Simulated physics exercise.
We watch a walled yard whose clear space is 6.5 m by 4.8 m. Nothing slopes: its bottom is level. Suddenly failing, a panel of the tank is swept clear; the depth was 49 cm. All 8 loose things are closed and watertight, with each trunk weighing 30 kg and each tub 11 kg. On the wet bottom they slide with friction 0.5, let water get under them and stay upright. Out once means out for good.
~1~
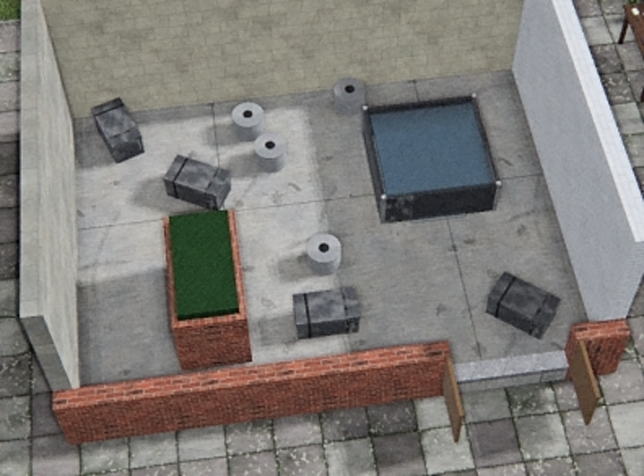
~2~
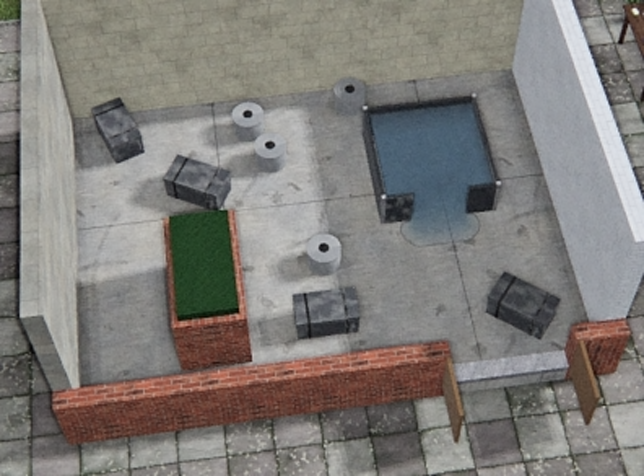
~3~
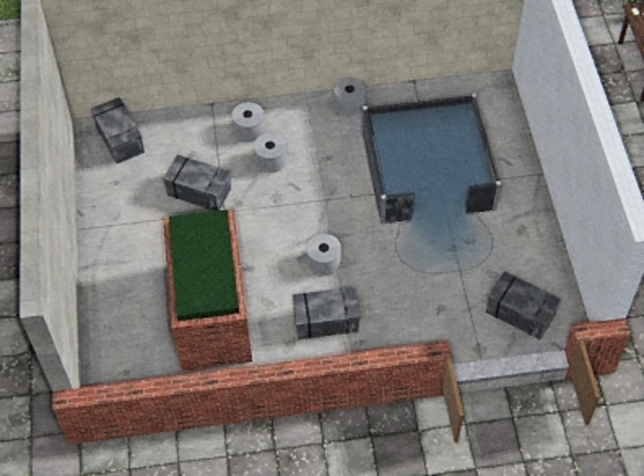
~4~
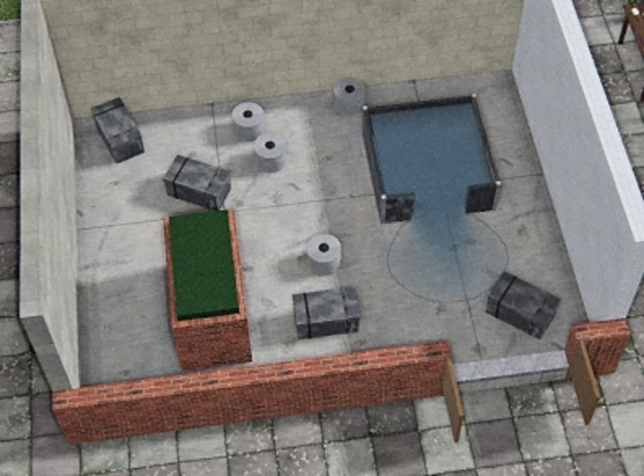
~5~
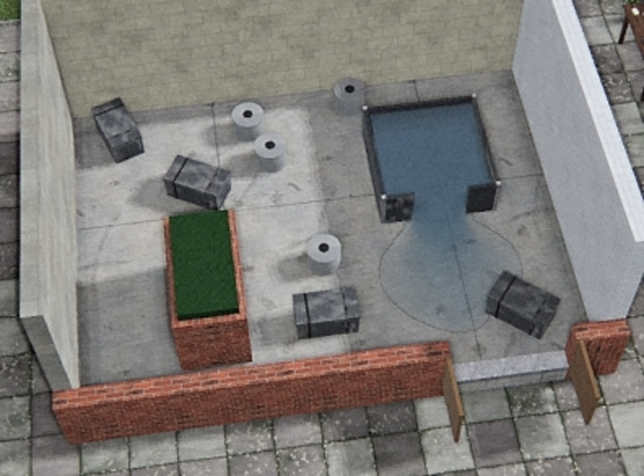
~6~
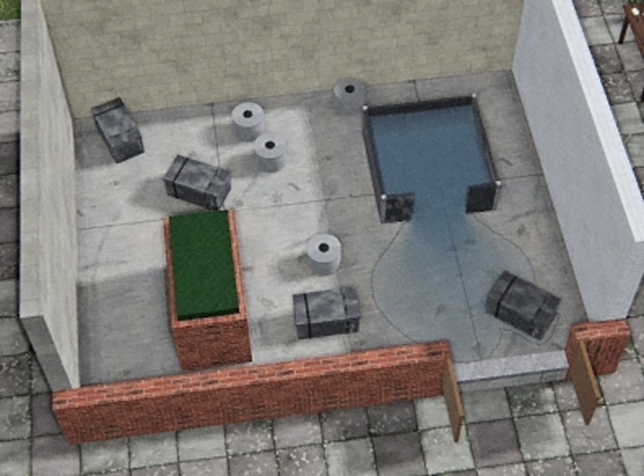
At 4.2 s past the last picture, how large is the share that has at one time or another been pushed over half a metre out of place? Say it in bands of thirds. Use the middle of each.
The fraction stays beneath a third.
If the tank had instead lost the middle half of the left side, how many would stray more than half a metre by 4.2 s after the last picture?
The answer would then be 3.
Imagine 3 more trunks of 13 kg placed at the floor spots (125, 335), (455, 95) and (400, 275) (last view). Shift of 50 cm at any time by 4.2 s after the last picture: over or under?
So it's stays below, then stays below, then gets above.
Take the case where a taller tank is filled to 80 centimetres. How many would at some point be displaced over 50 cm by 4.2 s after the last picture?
That would make 1 of them.
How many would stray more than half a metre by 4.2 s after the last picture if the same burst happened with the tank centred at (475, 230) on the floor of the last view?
The count would be 1.
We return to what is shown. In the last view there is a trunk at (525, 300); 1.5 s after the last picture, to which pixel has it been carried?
About (542, 316), give or take.
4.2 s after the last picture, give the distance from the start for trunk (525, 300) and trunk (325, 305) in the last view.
In turn: 60 cm, 0 cm.
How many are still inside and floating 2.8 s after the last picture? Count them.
That would be 0 of them.
Then, 0.4 s after the last picture 0 of 8 are over 50 cm from their spots; 0 afloat.
Then, 1.5 s after the last picture 0 of 8 are over 50 cm from their spots; 0 afloat.
Then, 2.8 s after the last picture 1 of 8 are over 50 cm from their spots; 0 afloat.
Then, 4.2 s after the last picture 1 of 8 are over 50 cm from their spots, and 1 have been at some point; 0 afloat.
